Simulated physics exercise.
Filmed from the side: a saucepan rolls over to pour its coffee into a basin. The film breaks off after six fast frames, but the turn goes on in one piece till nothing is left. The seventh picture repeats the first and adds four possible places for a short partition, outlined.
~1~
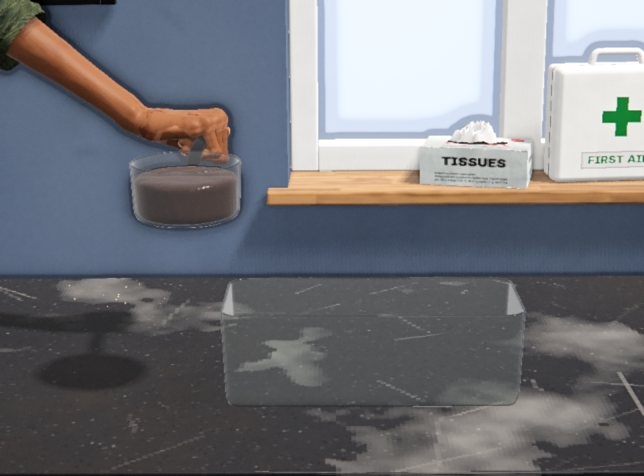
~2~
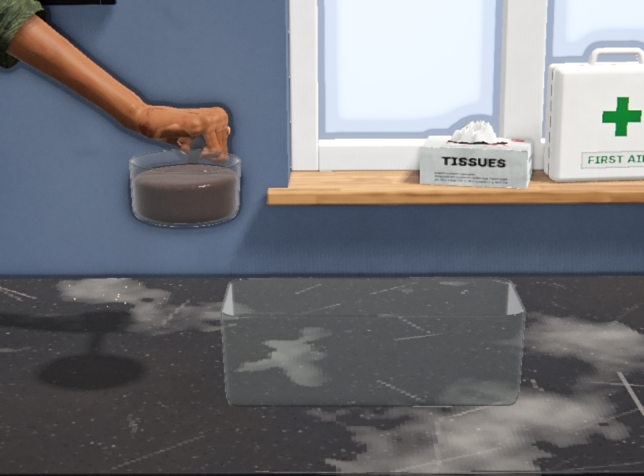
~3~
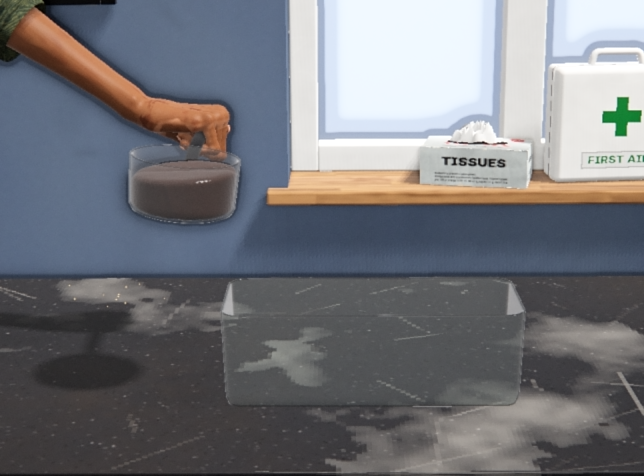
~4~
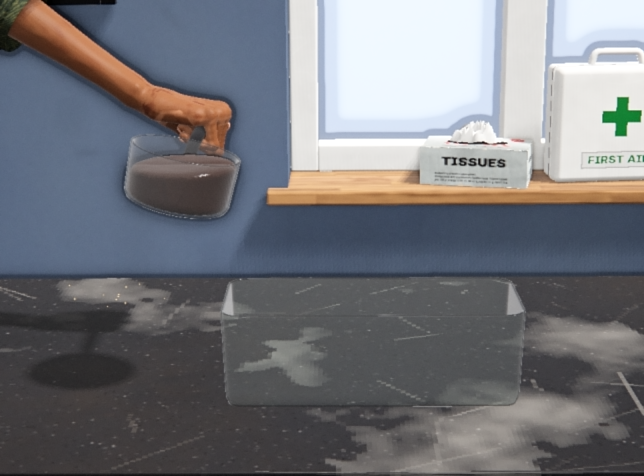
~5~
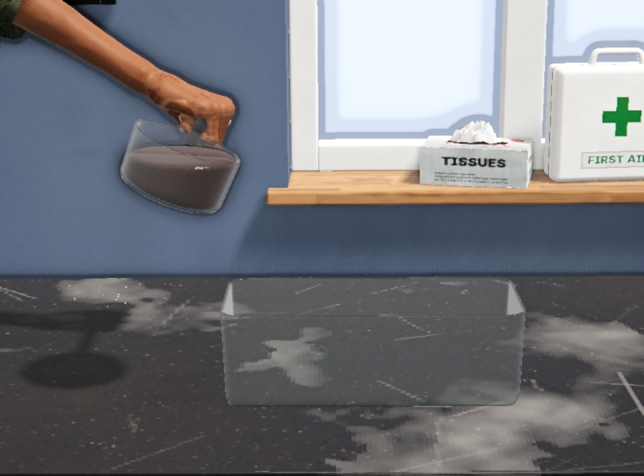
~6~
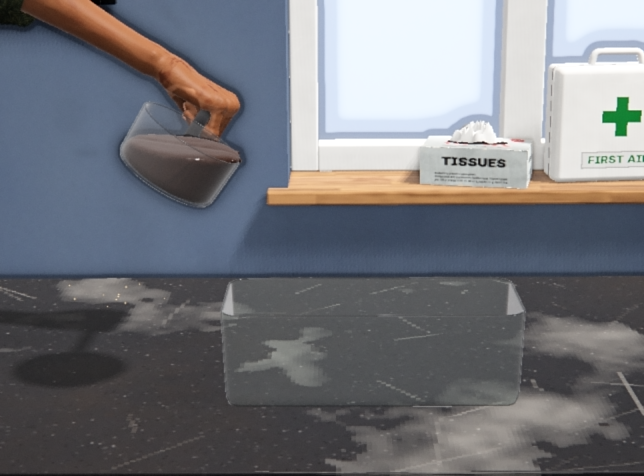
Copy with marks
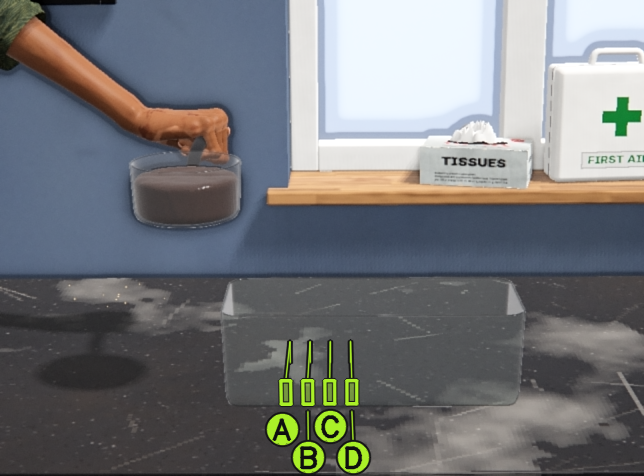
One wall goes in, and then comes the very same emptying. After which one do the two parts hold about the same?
Go for D.
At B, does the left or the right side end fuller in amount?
More ends on the right.
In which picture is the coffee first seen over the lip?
Picture 6.
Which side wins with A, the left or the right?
The right one.
On the marked copy, A at (286, 411); B at (307, 411); C at (329, 411); D at (351, 411).
If A is chosen, about 12 % ends left of the wall and 85 % right of it; 3 % is lost outside.
If B is chosen, about 15 % ends left of the wall and 82 % right of it.
If C is chosen, about 24 % ends left of the wall and 74 % right of it.
If D is chosen, about 47 % ends left of the wall and 51 % right of it.
